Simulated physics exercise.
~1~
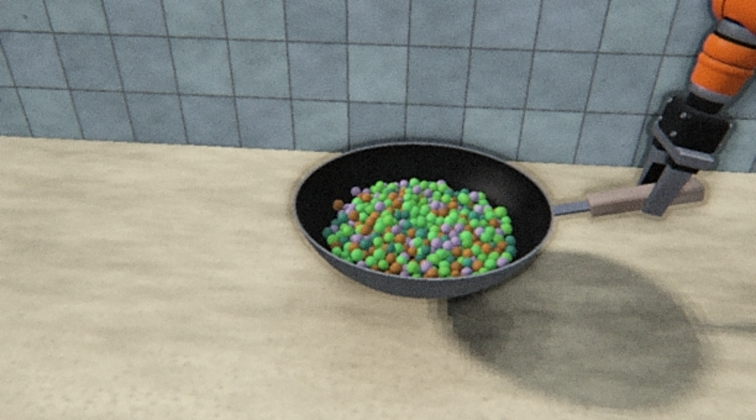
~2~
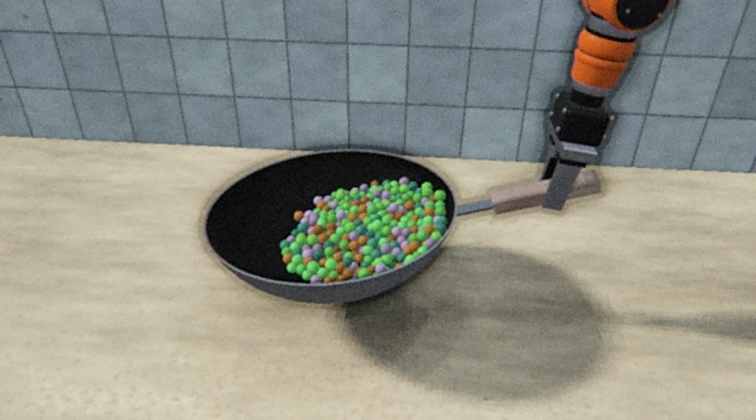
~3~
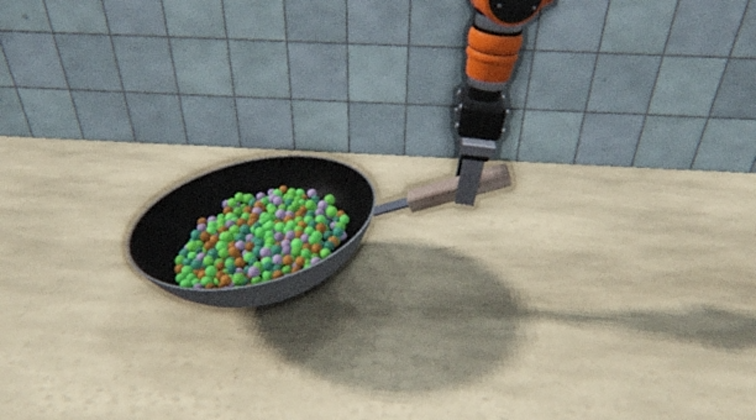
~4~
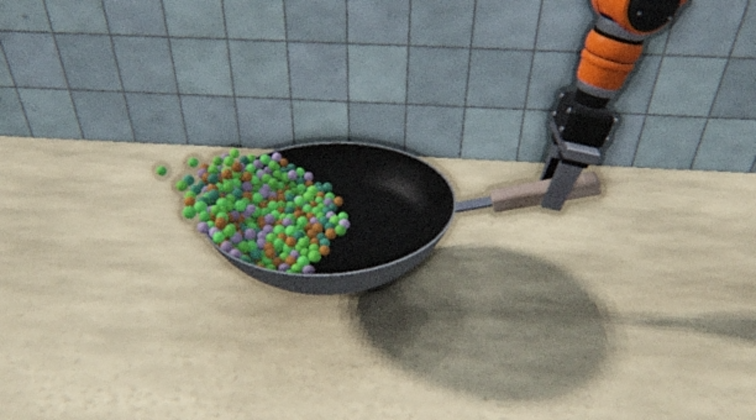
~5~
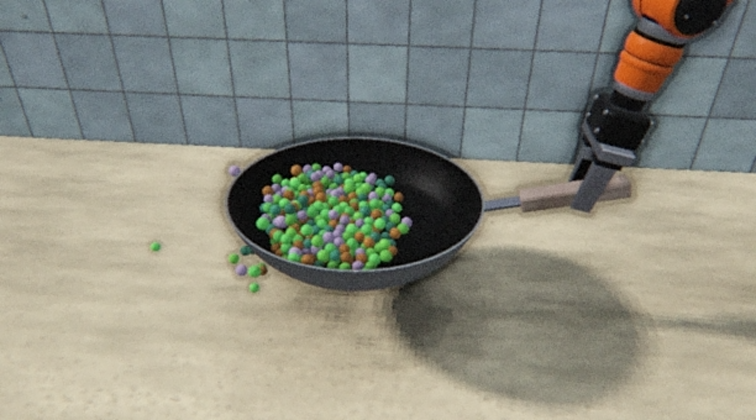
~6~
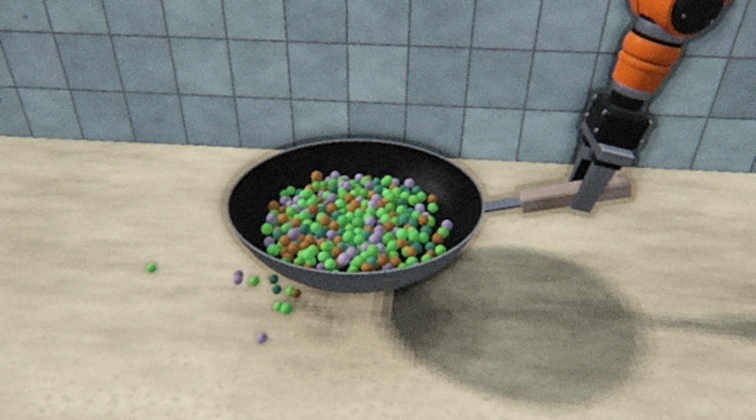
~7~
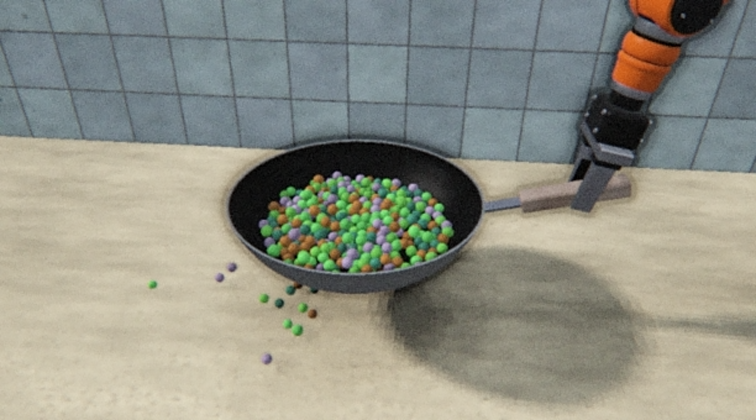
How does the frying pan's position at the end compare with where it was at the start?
The frying pan ends up somewhat further to the left than where it started, still held upright by the robot arm.
